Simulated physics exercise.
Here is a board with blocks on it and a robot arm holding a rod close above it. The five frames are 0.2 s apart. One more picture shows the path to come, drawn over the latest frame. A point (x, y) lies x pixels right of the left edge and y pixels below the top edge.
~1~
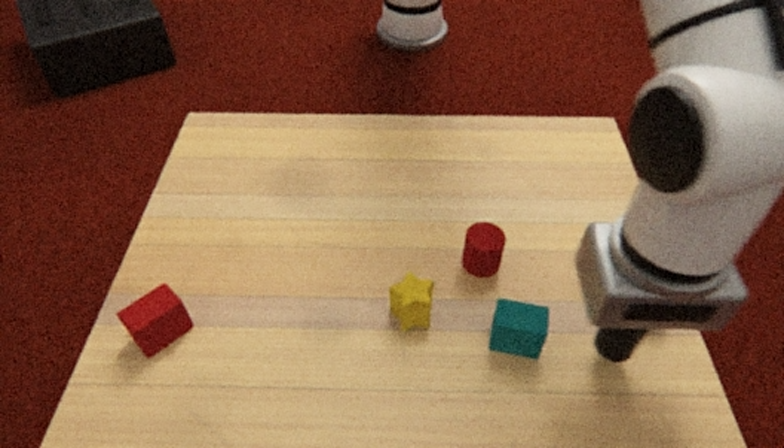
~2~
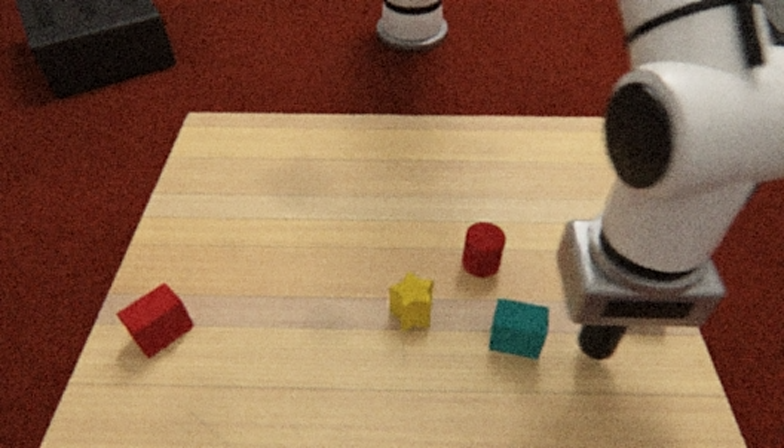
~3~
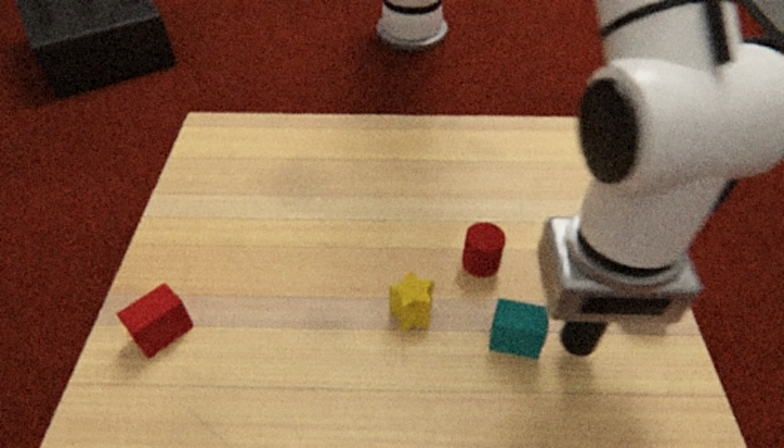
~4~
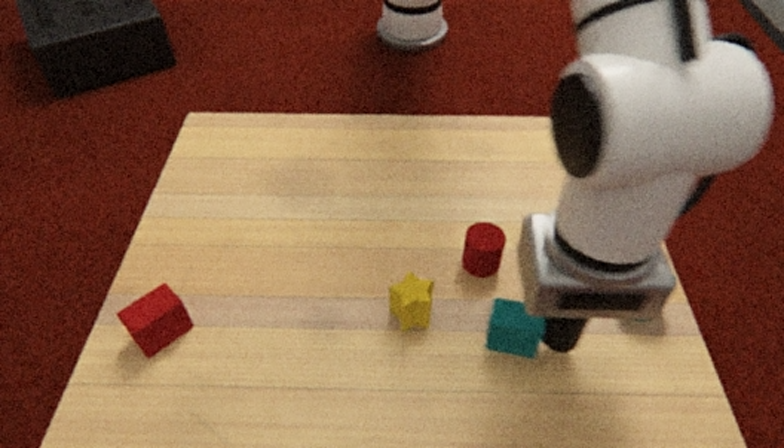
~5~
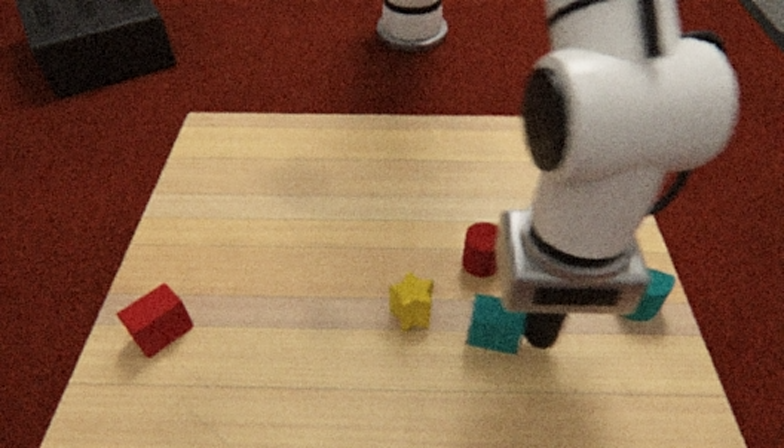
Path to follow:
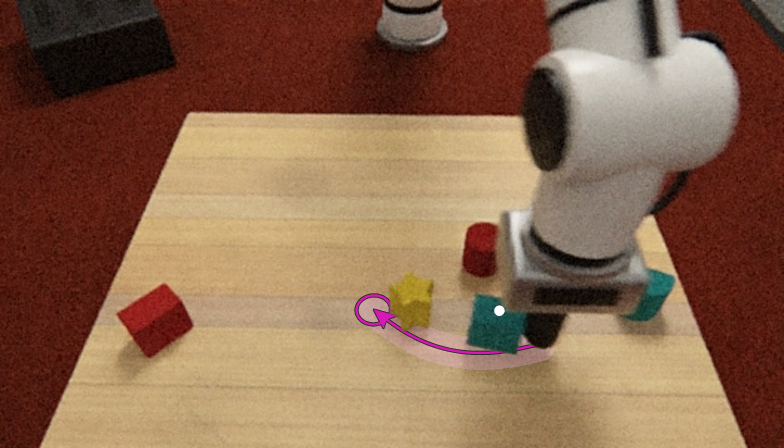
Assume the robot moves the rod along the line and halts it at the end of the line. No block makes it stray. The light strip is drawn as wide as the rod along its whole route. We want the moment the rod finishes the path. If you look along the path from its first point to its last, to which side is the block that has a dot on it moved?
Measured against the direction from start to end, the block that has a dot on it shifts toward the right-hand side.
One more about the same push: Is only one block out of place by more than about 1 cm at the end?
That would be a no.
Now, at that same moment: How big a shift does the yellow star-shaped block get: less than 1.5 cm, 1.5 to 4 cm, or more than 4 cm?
It moves more than 4 cm.
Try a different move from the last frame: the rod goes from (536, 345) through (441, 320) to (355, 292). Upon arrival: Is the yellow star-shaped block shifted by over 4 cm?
Going by the path, yes.
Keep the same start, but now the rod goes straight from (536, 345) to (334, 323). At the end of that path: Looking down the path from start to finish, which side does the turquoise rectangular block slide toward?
That block drifts right.
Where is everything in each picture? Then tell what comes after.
Tip of the rod at (613, 346), middles of tops, yellow star-shaped block at (413, 288), turquoise rectangular block at (523, 315), in the first picture.
Rod at (596, 344), nothing pushed, in the second picture.
Rod at (578, 341), nothing pushed, in the third picture.
Rod at (560, 337), turquoise rectangular block at (519, 315), in the fourth picture.
Rod at (540, 333), yellow star-shaped block at (413, 288), turquoise rectangular block at (499, 311), in the fifth picture.
The line goes from (536, 345) via (478, 353) and (420, 340), ending at (374, 310); the dot is on the turquoise rectangular block.
What follows on the original path. One third of the way, rod at (479, 341); yellow star-shaped block at (403, 285), turned 25° clockwise; turquoise rectangular block at (442, 306), turned 35° clockwise.
Two thirds of the way, rod at (420, 327); yellow star-shaped block at (359, 261), turned 45° clockwise; turquoise rectangular block at (387, 287), turned 50° clockwise.
At the end, rod at (373, 297); yellow star-shaped block at (319, 234), turned 50° clockwise; turquoise rectangular block at (342, 258), turned 50° clockwise.
